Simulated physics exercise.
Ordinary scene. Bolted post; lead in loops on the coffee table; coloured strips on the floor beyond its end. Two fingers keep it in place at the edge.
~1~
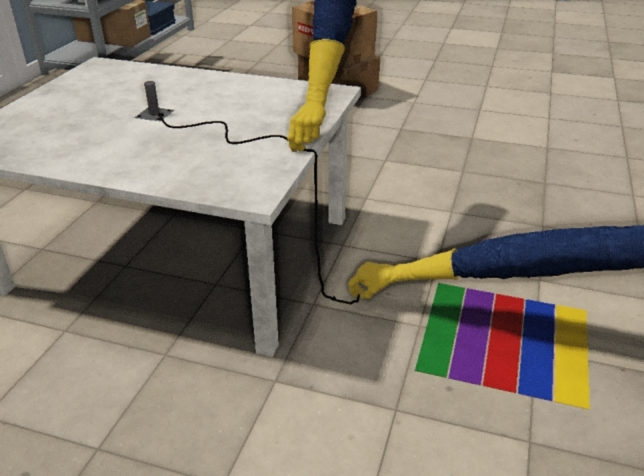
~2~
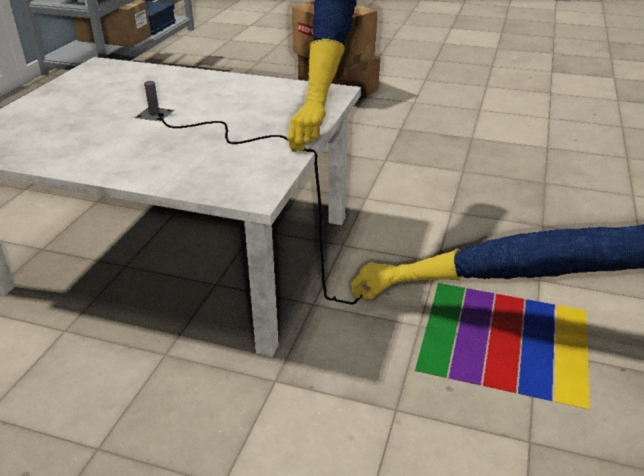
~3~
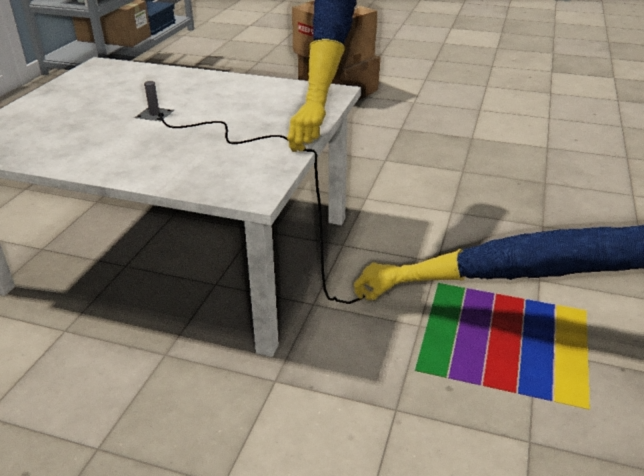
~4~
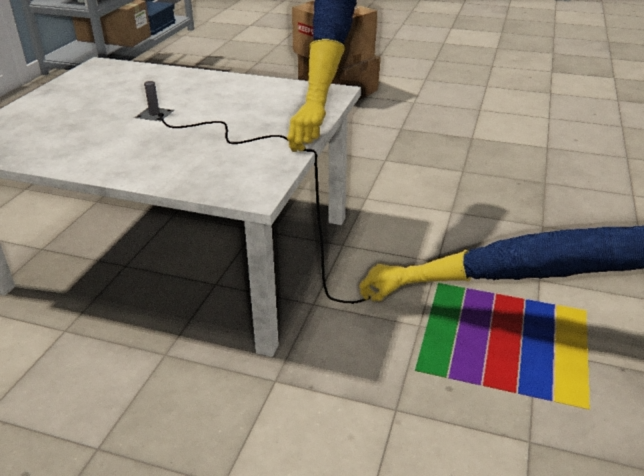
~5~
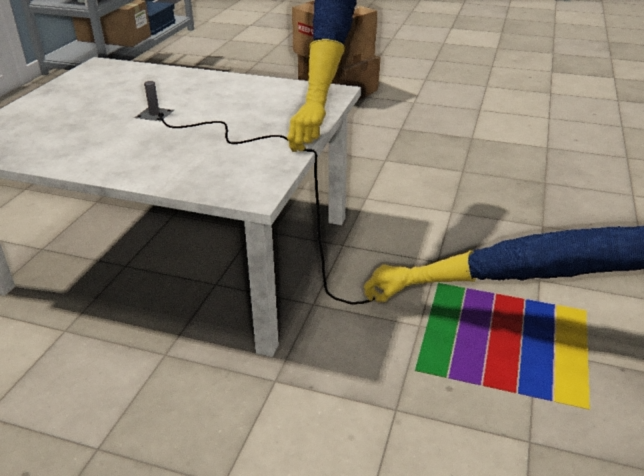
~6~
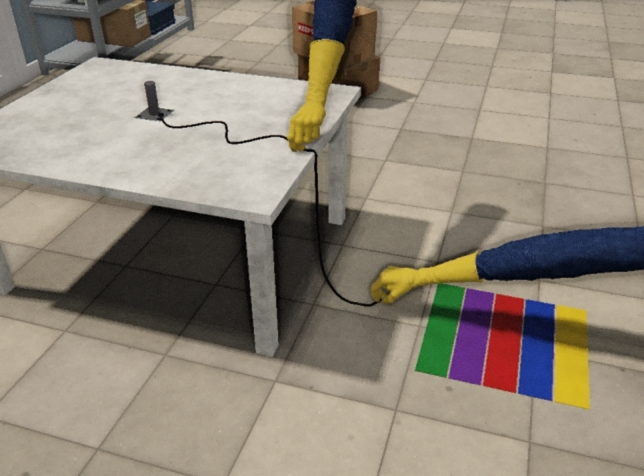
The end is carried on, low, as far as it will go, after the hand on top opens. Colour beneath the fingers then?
Blue.
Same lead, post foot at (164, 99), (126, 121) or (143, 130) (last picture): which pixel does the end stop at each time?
Try by try: (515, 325), (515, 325) and (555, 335).
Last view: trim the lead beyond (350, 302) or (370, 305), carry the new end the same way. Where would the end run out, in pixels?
Case by case: (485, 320), then (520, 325).
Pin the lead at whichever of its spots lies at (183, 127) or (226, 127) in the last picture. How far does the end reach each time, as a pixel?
I'd say about (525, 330) for the first and about (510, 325) for the second.
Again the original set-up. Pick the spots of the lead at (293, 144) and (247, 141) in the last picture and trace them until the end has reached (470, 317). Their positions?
You'll find them at (324, 179) and (293, 142).
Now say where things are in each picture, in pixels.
In the first frame, end (359, 295); green (435, 356); purple (468, 363); red (502, 370); blue (536, 378); yellow (572, 385).
In the second frame, end (362, 296); lead through (170, 127) (227, 130) (268, 137) (316, 164) (321, 230) (324, 284).
In the third frame, end (364, 296).
In the fourth frame, end (370, 297); lead through (170, 127) (227, 130) (268, 137) (316, 164) (320, 230) (324, 283).
In the fifth frame, end (374, 298).
In the sixth frame, end (381, 300); lead through (170, 127) (227, 130) (268, 137) (316, 164) (318, 229) (330, 284).
A little later, end near (470, 317); over purple.
Next, end near (514, 326); over red.
When it is tight, end near (541, 331); over blue. The end stops over the blue strip.
